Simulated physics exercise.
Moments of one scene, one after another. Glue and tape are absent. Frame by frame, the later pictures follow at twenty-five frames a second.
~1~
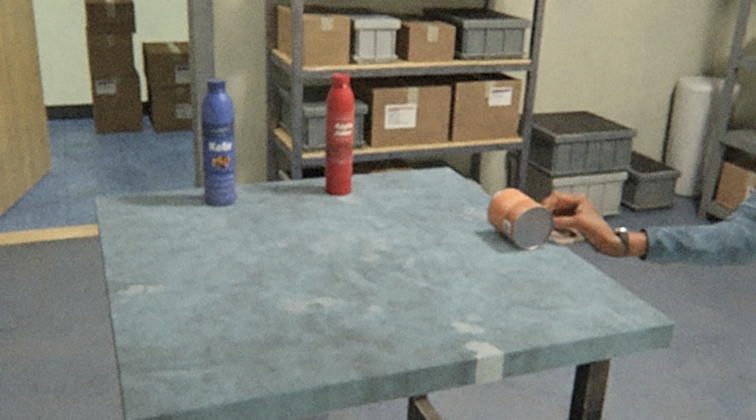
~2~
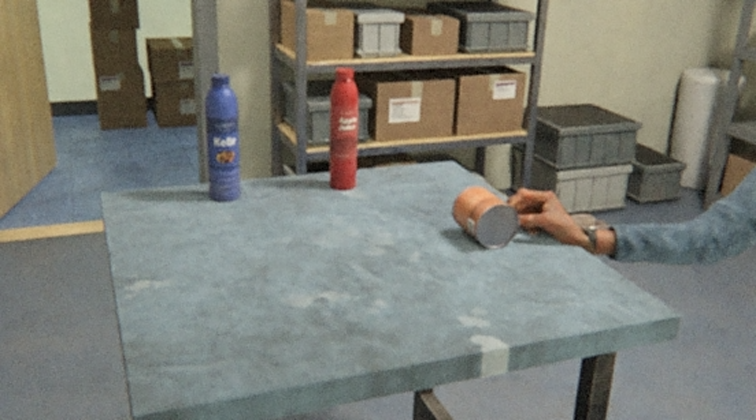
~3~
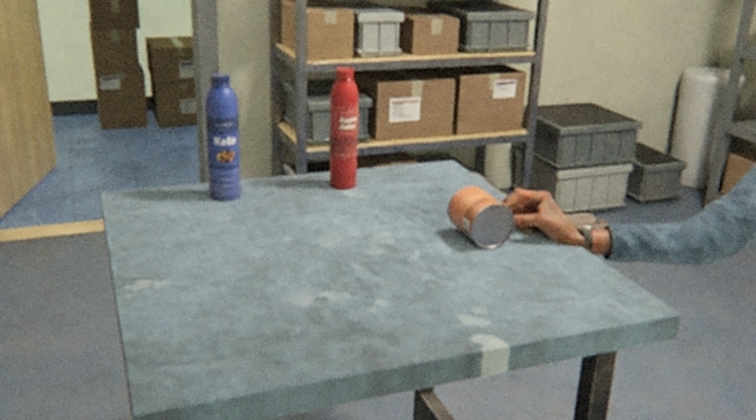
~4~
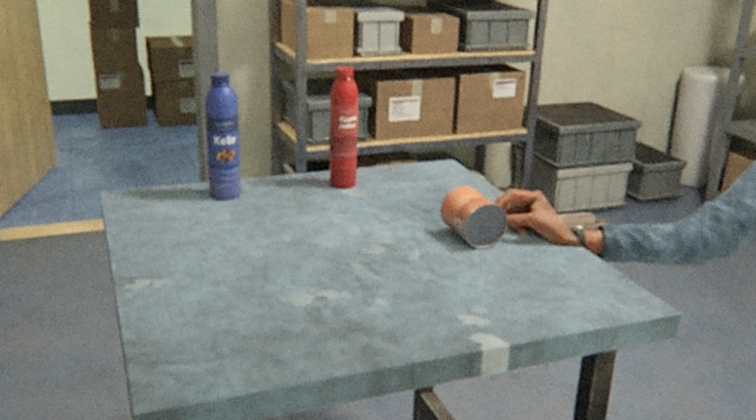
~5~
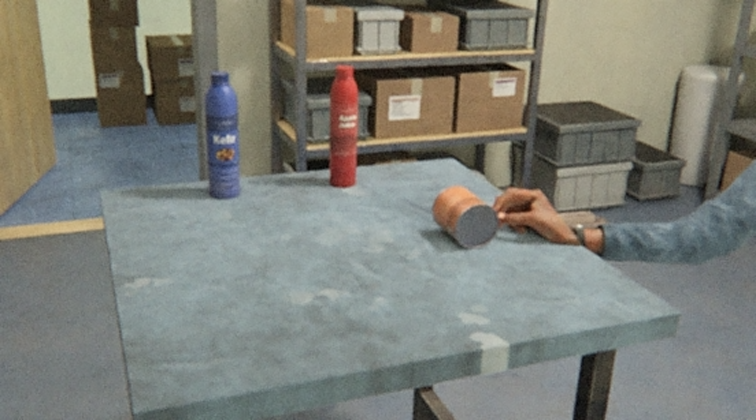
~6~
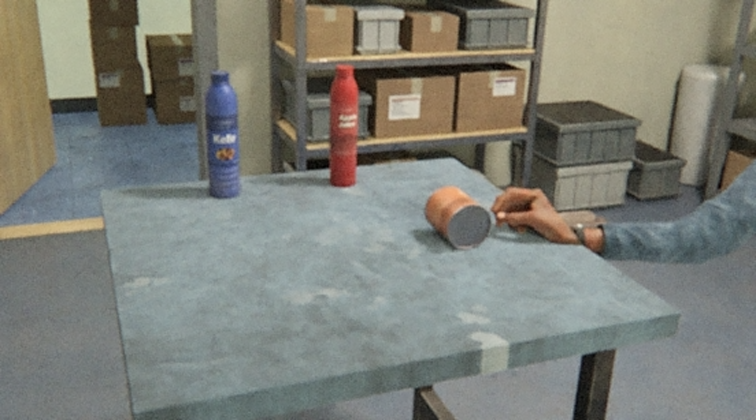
An orange tin lying on its side moved a short way left across the blue-grey table, first under someone's hand, then slightly away from the fingers, while the blue and red bottles stood behind it.
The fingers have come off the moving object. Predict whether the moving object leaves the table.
It does not overshoot the table.
Then, 0.10 s on from there, orange tin shifted about its own width near (440, 219).
Then, 0.30 s on from there, orange tin shifted about its own width near (413, 222).
Then, 0.50 s on from there, orange tin shifted well along near (397, 225).
In the end, moved from the start, orange tin. At the end, from the last picture's camera, orange tin near (392, 225).
